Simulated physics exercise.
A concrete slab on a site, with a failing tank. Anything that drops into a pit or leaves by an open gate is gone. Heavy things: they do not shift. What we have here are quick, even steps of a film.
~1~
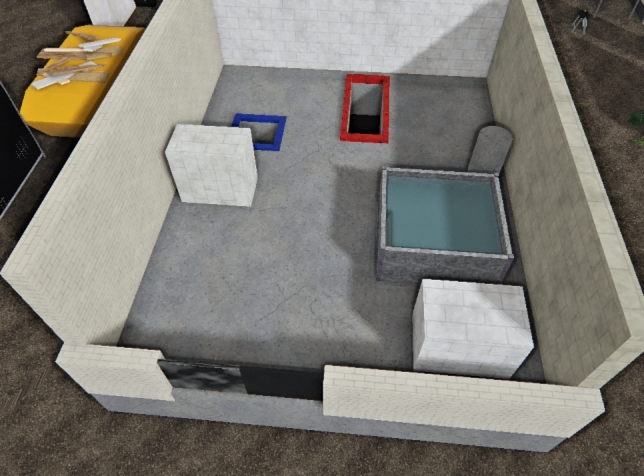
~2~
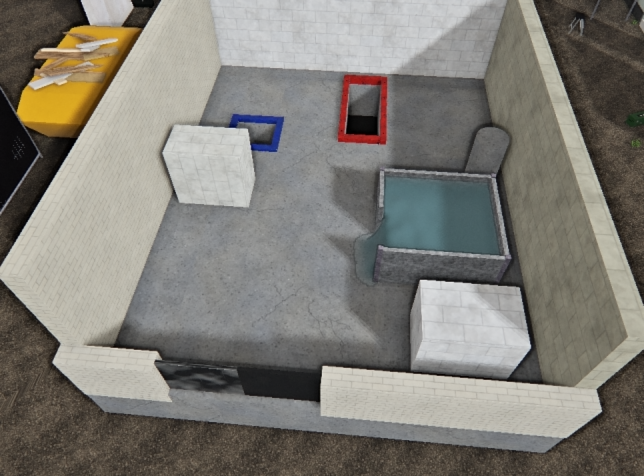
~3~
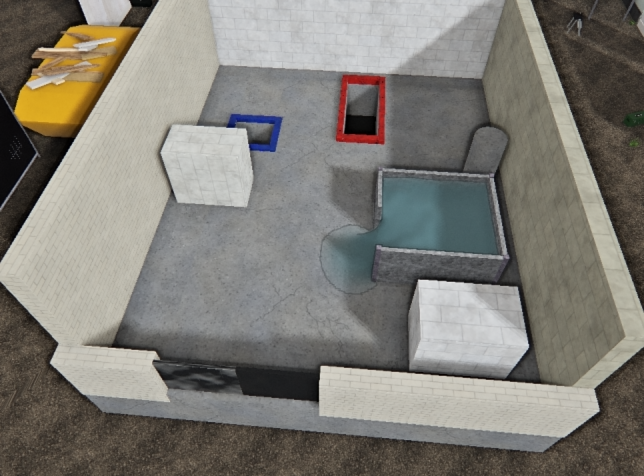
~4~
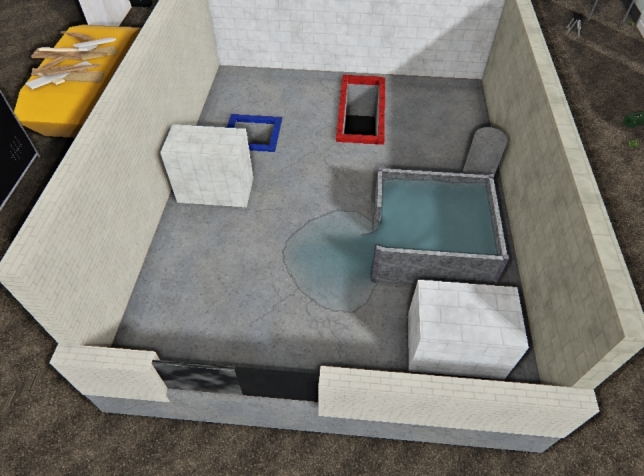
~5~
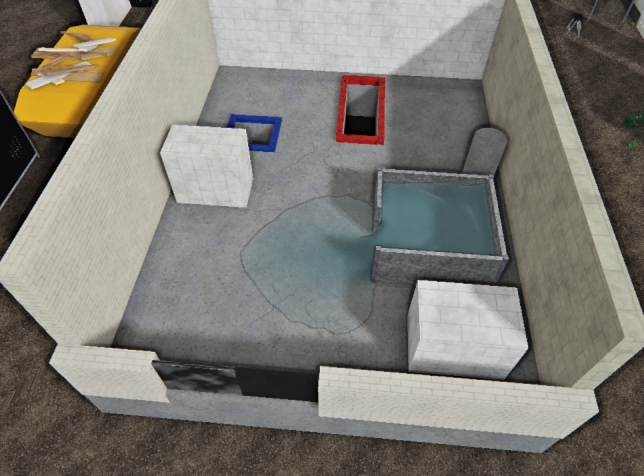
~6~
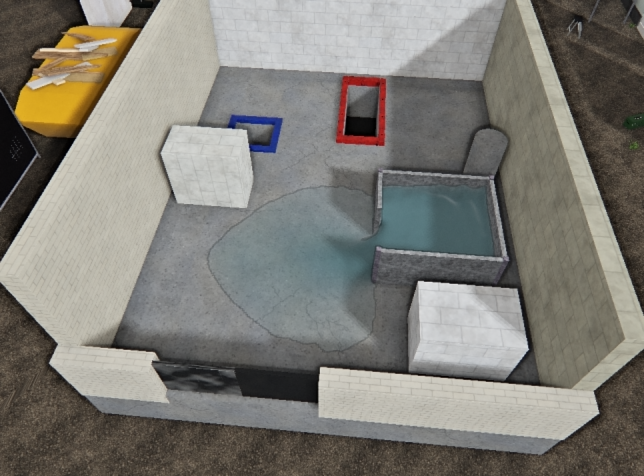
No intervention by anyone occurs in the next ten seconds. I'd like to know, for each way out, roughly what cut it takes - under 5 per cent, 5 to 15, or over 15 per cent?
The gate takes under 5 per cent. The red pit takes under 5 per cent. The blue pit takes under 5 per cent.
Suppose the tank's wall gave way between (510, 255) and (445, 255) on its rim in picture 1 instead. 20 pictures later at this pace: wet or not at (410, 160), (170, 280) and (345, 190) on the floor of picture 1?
Going point by point: Left unwetted, waterlogged, left unwetted.
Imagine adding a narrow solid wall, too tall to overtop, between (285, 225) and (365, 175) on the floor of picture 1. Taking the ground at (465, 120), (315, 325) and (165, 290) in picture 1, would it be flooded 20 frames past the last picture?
Taken in turn, the three points are unsoaked, soaked and soaked.
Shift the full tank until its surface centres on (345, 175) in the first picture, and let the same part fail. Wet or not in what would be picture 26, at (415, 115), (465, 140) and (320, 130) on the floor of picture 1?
Spot one unwetted, spot two unwetted, spot three wetted.
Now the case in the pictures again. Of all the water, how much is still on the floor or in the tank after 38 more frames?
Roughly 98 percent.
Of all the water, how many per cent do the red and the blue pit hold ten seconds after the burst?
I reckon close to 0 % and close to 2 % respectively.
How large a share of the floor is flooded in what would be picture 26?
About 45 per cent.
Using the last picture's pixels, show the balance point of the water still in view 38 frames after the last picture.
It is around (286, 247).
A moment on, water covers 30 % of the floor; the gate 0 %, the red pit 0 %, the blue pit 0 %.
Next, water covers 35 % of the floor; the gate 0 %, the red pit 0 %, the blue pit 1 %.
Then, water covers 45 % of the floor; the gate 0 %, the red pit 0 %, the blue pit 2 %.
Later, water covers 60 % of the floor; the gate 0 %, the red pit 0 %, the blue pit 2 %.
In the end, water covers 80 % of the floor; the gate 0 %, the red pit 0 %, the blue pit 2 %.
